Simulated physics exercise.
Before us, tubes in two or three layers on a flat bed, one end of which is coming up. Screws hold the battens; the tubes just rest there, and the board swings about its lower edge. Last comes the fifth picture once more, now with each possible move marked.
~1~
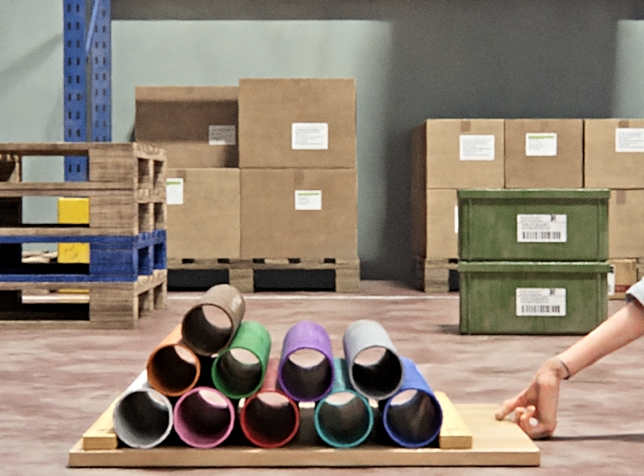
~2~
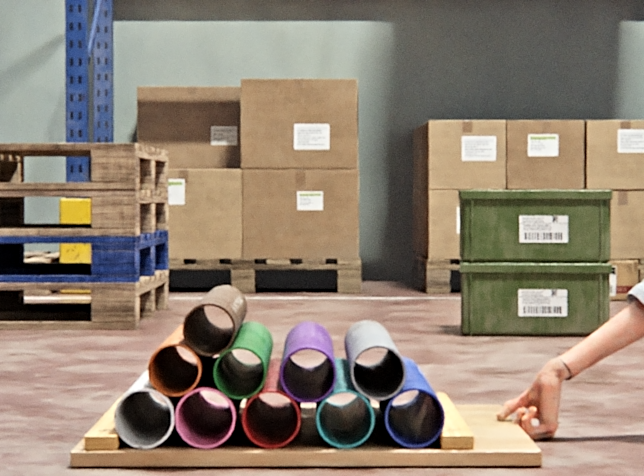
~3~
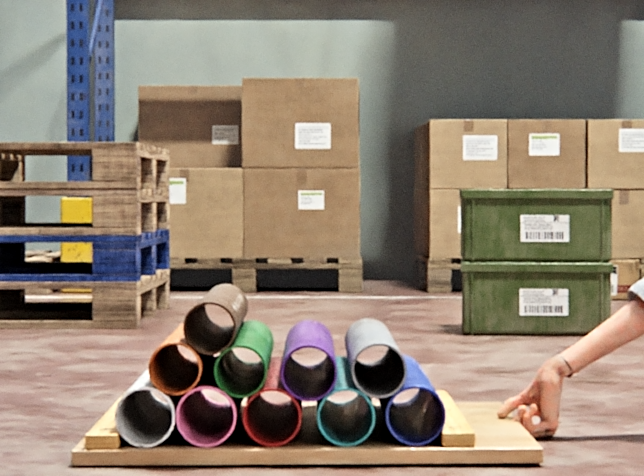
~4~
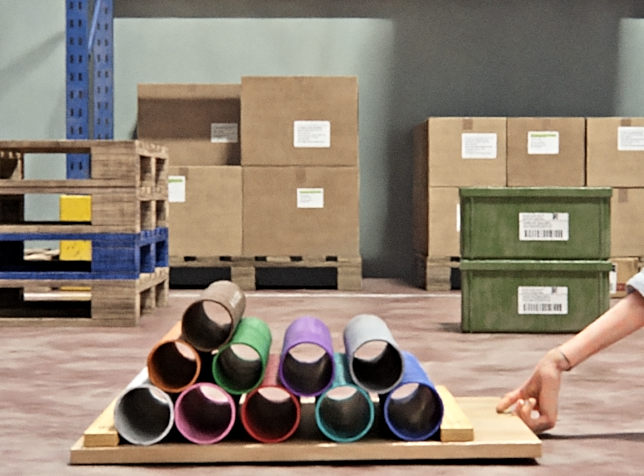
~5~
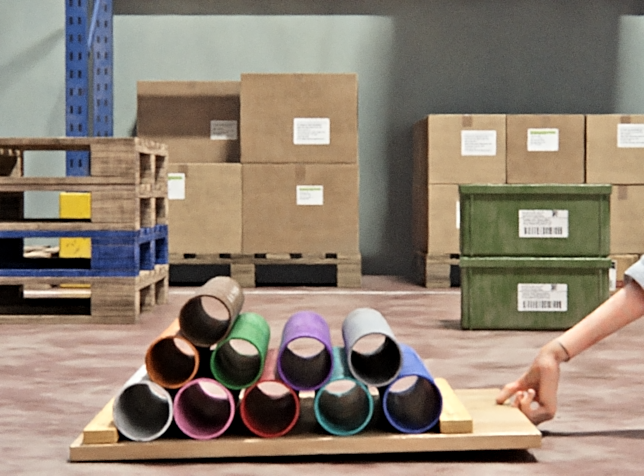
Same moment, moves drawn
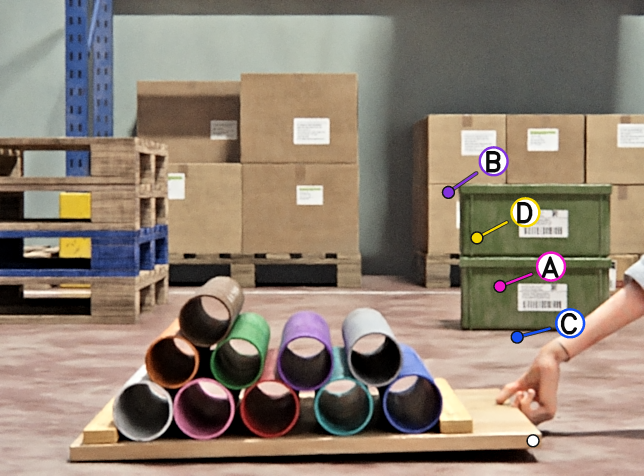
Hand at right slightly raising one end of a wooden board stacked with coloured tubes in a warehouse, the tubes staying piled.
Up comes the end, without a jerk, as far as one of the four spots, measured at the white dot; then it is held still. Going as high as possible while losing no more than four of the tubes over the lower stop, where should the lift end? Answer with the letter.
The answer is mark D.
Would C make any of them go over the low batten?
No.
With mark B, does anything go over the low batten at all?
Yes, at B.
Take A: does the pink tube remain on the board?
The pink tube: Yes.
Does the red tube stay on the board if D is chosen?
The red tube: Yes.
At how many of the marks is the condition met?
Three of them.
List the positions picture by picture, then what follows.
In the first frame, grey tube (377, 372); purple tube (307, 374); brown tube (207, 329).
In the second frame, brown tube (209, 329); board (307, 426).
In the third frame, board (308, 425); blue tube (416, 415); grey tube (379, 371); green tube (241, 371).
In the fourth frame, board (307, 420); white tube (144, 414); pink tube (205, 414).
In the fifth frame, board (306, 415); white tube (143, 411); pink tube (204, 409).
On the copy, A at (500, 286); B at (449, 192); C at (517, 337); D at (477, 238); the white dot at (533, 440).
On D. First, board at 16°.
Then, board at 28°.
Finally, board at 28°, none over the low batten.
By contrast, A none over the low batten; B five over the low batten; C none over the low batten.
